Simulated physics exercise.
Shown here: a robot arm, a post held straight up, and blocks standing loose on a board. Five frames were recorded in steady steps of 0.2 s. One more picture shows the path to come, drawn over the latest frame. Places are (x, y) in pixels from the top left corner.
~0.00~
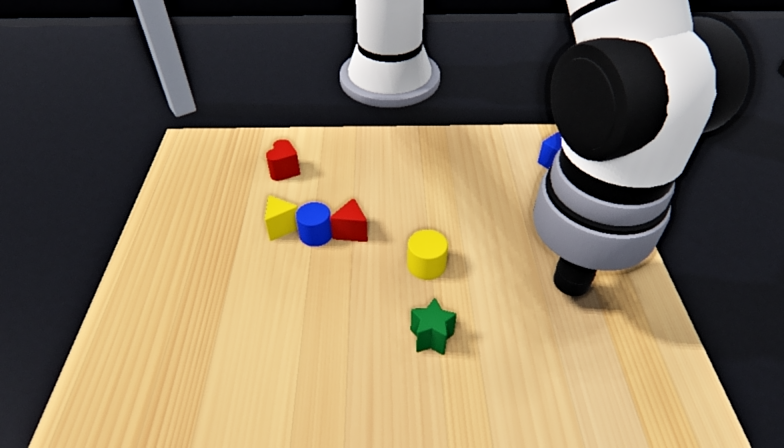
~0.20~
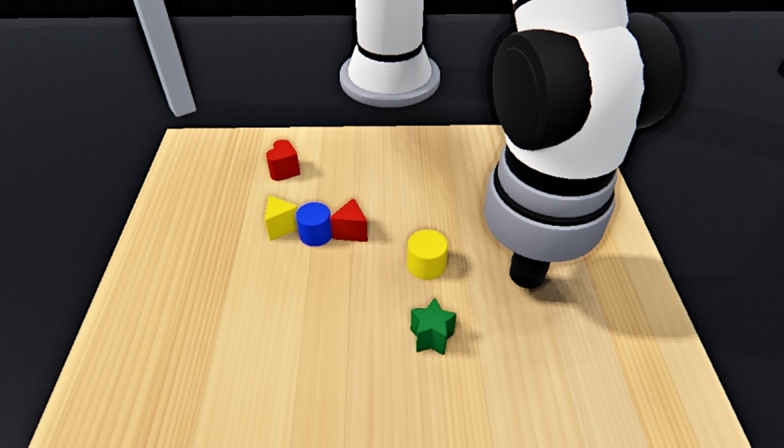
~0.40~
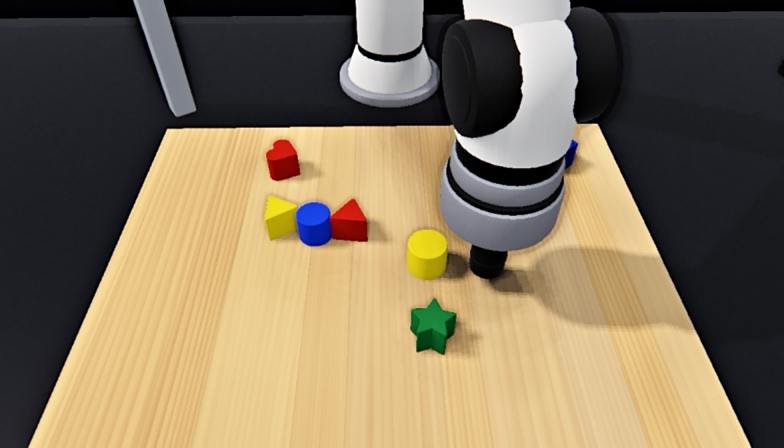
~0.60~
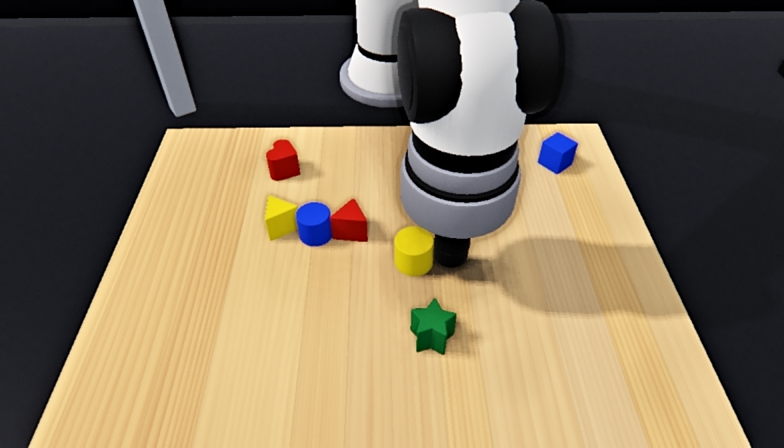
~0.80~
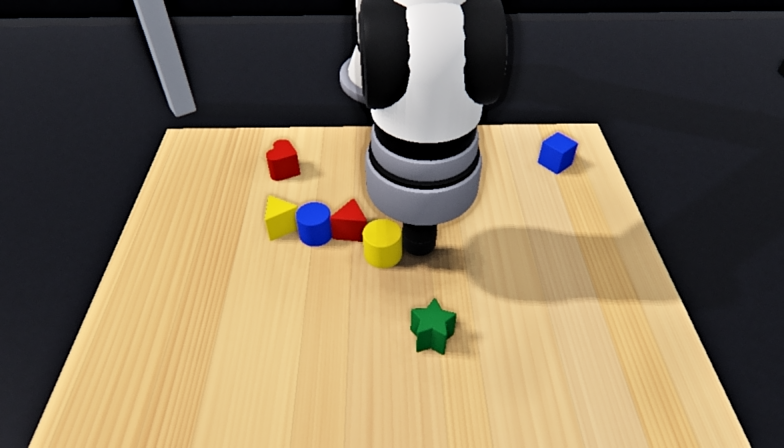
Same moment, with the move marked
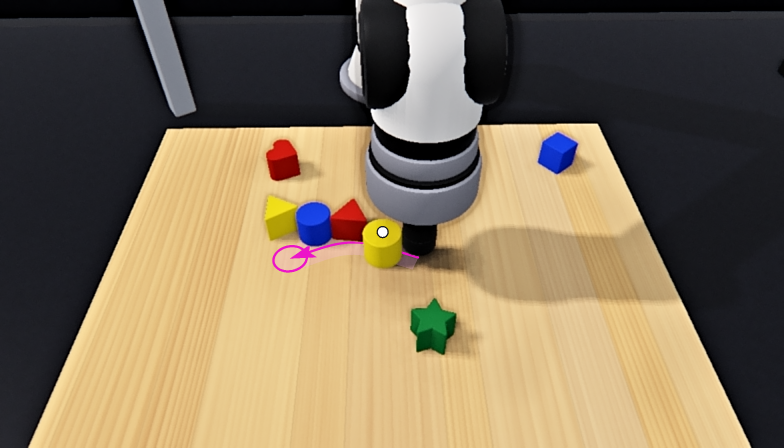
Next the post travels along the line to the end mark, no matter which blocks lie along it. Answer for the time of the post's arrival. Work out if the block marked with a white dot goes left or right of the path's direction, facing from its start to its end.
So, looking from the first point of the path to the last, the block marked with a white dot moves leftwards.
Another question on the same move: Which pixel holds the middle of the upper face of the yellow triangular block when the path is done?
Its top middle will sit at (265, 196).
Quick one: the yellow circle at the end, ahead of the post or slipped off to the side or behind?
In front, still.
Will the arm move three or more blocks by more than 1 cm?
Yes.
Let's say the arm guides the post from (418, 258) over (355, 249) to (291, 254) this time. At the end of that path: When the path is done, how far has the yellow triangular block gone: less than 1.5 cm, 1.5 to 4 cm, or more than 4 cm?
It's set to move 1.5-4 cm.
The line goes from (418, 258) by way of (376, 245) and (333, 245) to (290, 259); the dot is on the yellow circle.
What follows on the original path. One third of the way, post at (376, 232); blue circle at (310, 212); red triangular block at (343, 206), turned 20° anticlockwise; yellow circle at (340, 228).
Two thirds of the way, post at (330, 232); yellow triangular block at (273, 202), turned 30° anticlockwise; blue circle at (296, 212); red triangular block at (339, 202), turned 20° anticlockwise; yellow circle at (298, 240).
At the end, post at (288, 246); yellow triangular block at (265, 196), turned 20° anticlockwise; blue circle at (277, 214); red triangular block at (339, 202), turned 20° anticlockwise; yellow circle at (259, 260).
